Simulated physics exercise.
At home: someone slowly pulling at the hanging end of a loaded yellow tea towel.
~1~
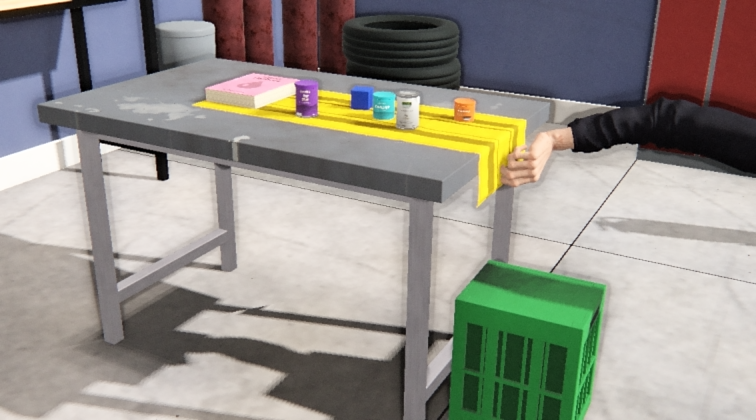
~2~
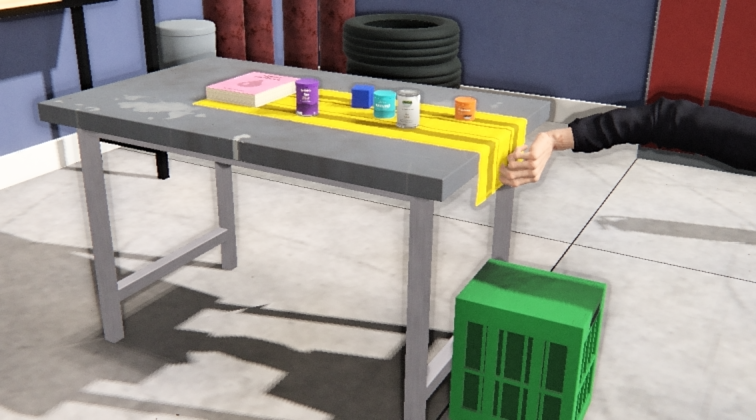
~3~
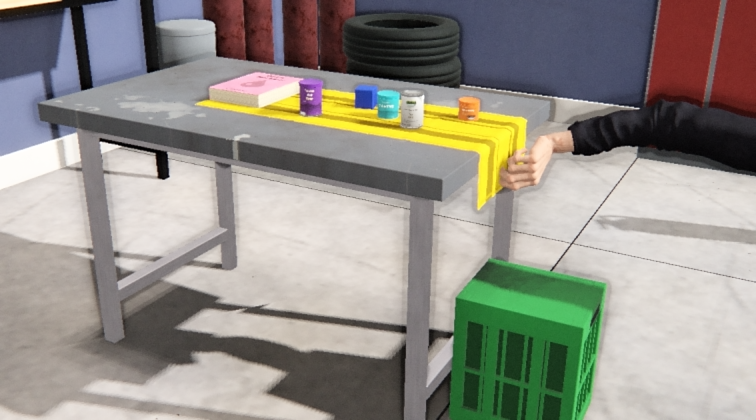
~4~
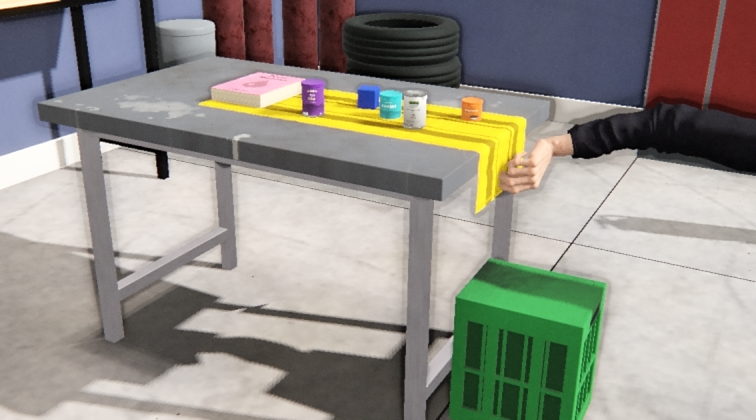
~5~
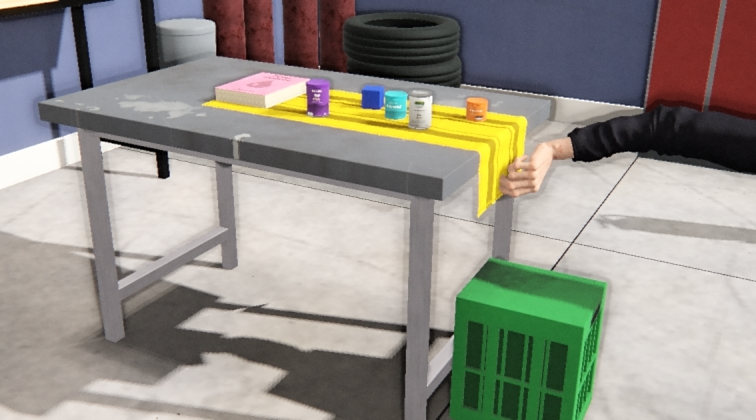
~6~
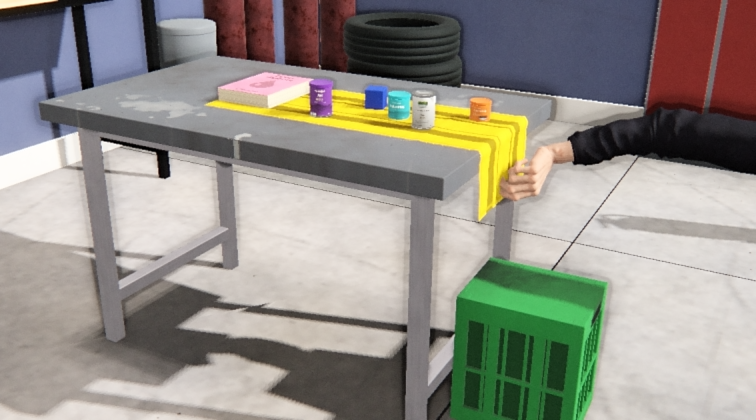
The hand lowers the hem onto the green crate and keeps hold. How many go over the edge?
The workbench loses two.
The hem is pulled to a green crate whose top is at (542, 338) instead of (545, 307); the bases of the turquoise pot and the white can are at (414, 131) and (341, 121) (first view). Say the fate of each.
The turquoise pot drops off; the white can keeps its place on top.
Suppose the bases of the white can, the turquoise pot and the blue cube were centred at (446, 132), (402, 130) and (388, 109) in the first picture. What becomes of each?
The white can goes over; the turquoise pot tumbles off; the blue cube does not fall.
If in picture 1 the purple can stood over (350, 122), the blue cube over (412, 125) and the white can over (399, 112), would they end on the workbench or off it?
The purple can holds on, the blue cube falls, the white can stays on.
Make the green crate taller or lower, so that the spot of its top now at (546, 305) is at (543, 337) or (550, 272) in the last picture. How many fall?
Then 3 and 1.
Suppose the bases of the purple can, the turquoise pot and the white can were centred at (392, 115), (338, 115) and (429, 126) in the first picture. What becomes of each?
The purple can remains up; the turquoise pot does not fall; the white can falls.
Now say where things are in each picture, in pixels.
In the first frame, hem (477, 207); orange pot (465, 101); white can (408, 94); turquoise pot (384, 94); blue cube (362, 89); purple can (306, 83); top of the crate (545, 307).
In the second frame, hem (476, 206); orange pot (466, 100).
In the third frame, hem (478, 210); white can (413, 93).
In the fourth frame, hem (476, 213); turquoise pot (391, 93); top of the crate (545, 306).
In the fifth frame, hem (477, 217); blue cube (373, 88).
In the sixth frame, hem (479, 221); orange pot (481, 100); white can (424, 93); turquoise pot (399, 94); blue cube (376, 88); purple can (320, 82).
A little later, hem near (500, 249); orange pot gone.
Next, hem on the crate; orange pot and white can gone.
When it is over, hem on the crate; orange pot and white can gone. The count of fallen things is two.
